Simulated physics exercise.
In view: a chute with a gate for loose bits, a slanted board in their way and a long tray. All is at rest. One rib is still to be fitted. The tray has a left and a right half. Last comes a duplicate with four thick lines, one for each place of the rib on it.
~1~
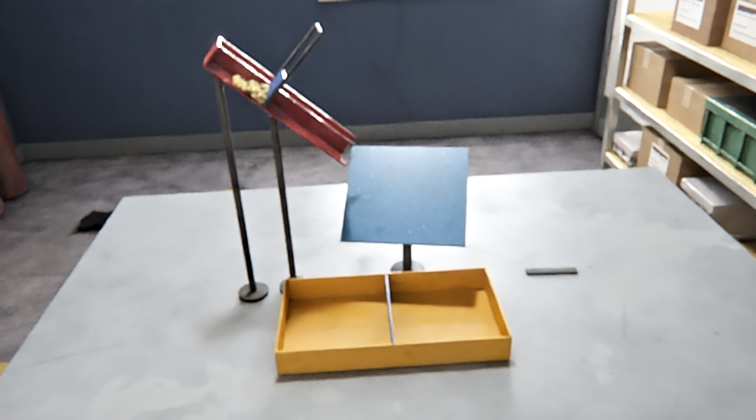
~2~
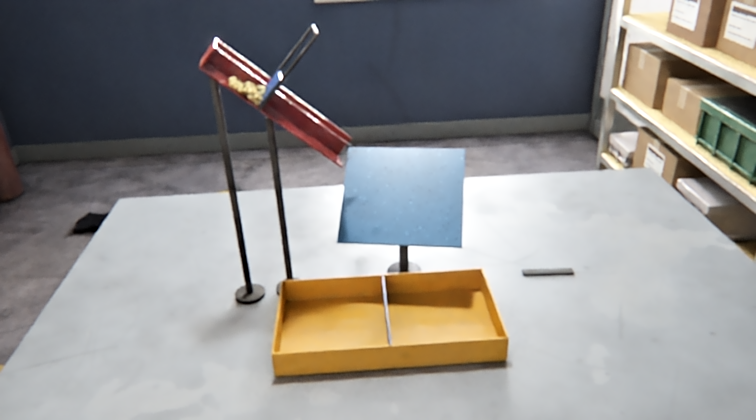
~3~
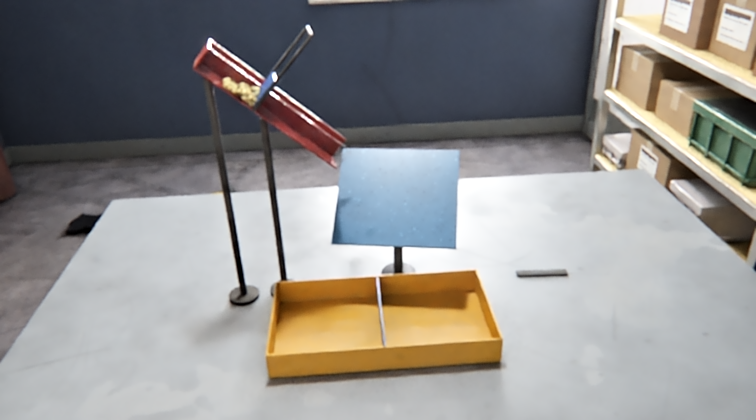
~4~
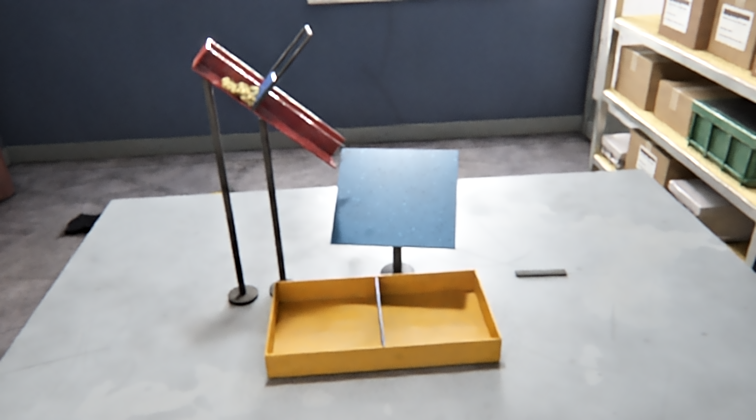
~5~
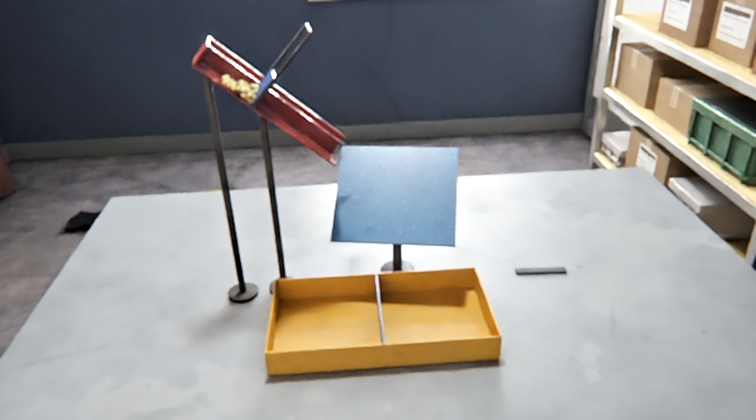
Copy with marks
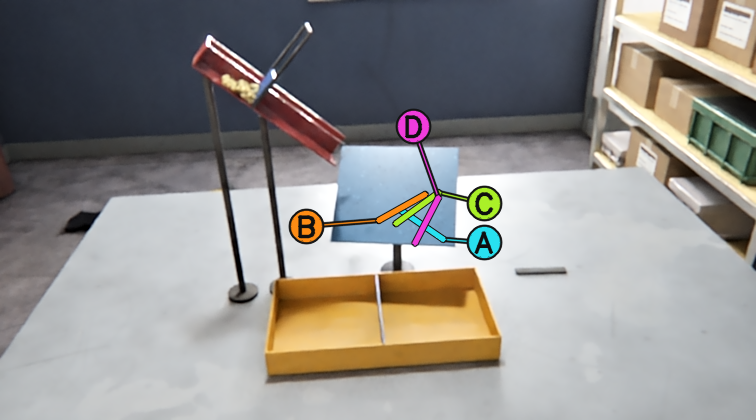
A red chute holding pale bits stands still above a blue board and yellow tray.
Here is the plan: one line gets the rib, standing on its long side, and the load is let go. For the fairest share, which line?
Choose C.
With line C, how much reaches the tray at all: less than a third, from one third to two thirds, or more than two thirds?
More than two thirds.
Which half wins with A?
More lands on the right.
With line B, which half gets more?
More lands on the left.
On the marked copy, line A from (399, 209) to (443, 239); line B from (425, 194) to (378, 220); line C from (438, 192) to (395, 223); line D from (438, 197) to (415, 243).
For line A, of what is caught, about a quarter in the left half, most in the right.
For line B, of what is caught, most in the left half, a small part in the right.
For line C, of what is caught, about half in the left half, about half in the right.
For line D, of what is caught, about a quarter in the left half, most in the right.
